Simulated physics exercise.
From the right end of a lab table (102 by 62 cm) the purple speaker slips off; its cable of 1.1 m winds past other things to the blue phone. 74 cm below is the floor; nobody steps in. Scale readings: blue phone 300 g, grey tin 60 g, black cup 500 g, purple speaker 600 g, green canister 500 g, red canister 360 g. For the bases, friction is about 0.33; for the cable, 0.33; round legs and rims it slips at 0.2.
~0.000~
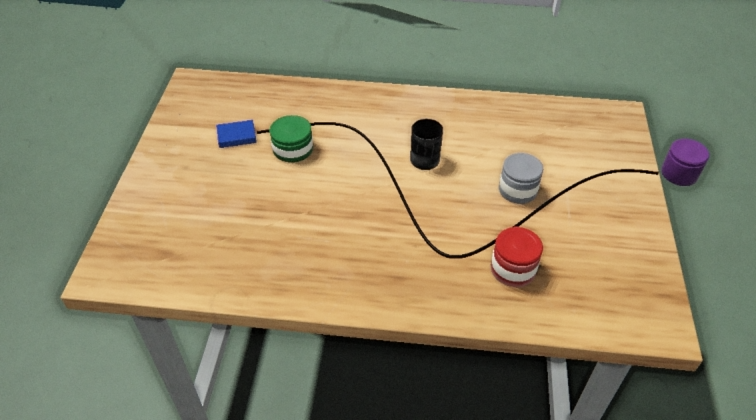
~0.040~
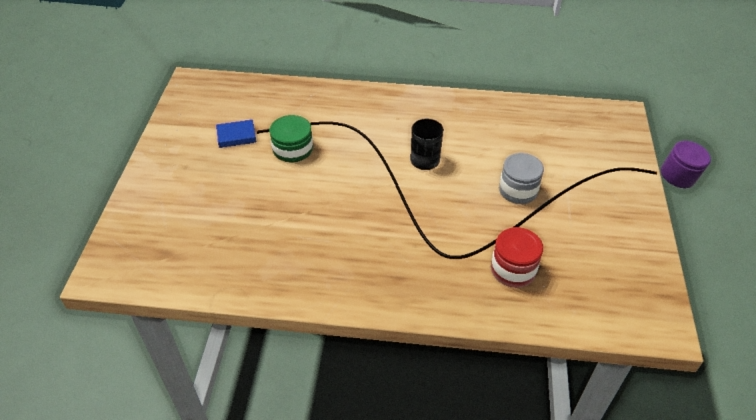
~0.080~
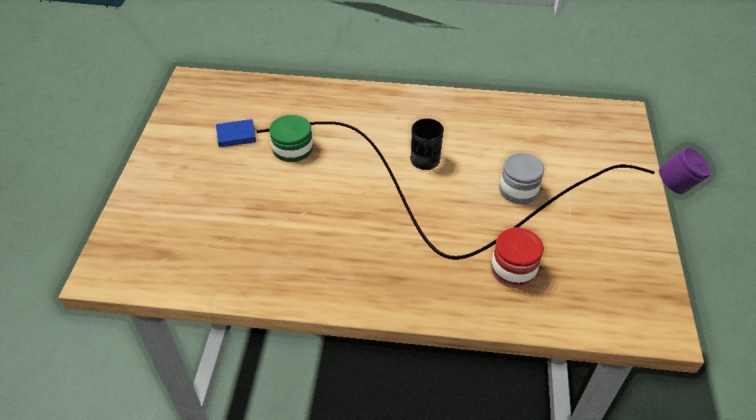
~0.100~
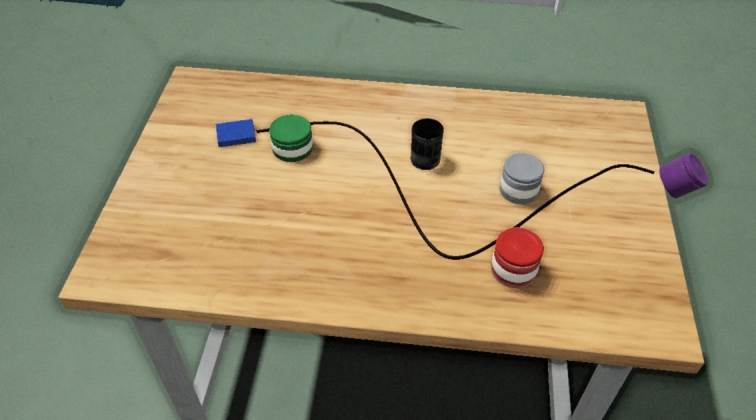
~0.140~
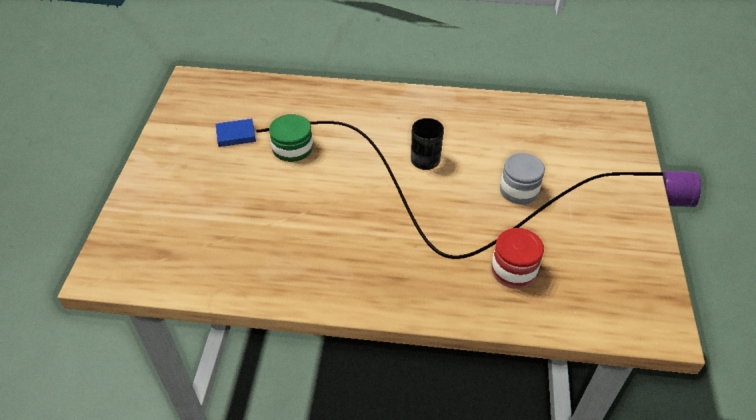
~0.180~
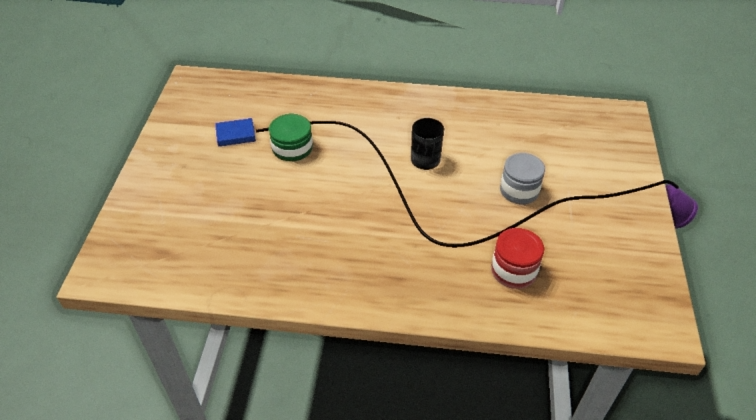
At the table's right end, a purple speaker tilts and drops, pulling the black cable.
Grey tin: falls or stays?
Falls.
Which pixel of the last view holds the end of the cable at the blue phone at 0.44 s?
Near (317, 138).
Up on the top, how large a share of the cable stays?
35 %, roughly.
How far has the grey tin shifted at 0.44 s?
The grey tin is 20 cm from where it started.
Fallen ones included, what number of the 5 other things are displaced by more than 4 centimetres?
So we're at 4.
At 0.4 s, the cable's tail end at (317, 138); grey tin 20 cm off its start, blue phone 13 cm off its start, purple speaker over the edge.
At 0.7 s, the cable's tail end at (416, 146); grey tin over the edge, blue phone 34 cm off its start, purple speaker over the edge.
At 0.9 s, the cable's tail end at (476, 166); grey tin over the edge, blue phone 44 cm off its start at (455, 158), purple speaker over the edge.
At 1.2 s, the cable's tail end at (479, 167); grey tin over the edge, blue phone 44 cm off its start, purple speaker over the edge.
At 2.4 s, the cable's tail end at (479, 167); grey tin over the edge, blue phone 44 cm off its start at (458, 160), purple speaker over the edge, black cup 15 cm off its start at (505, 118).
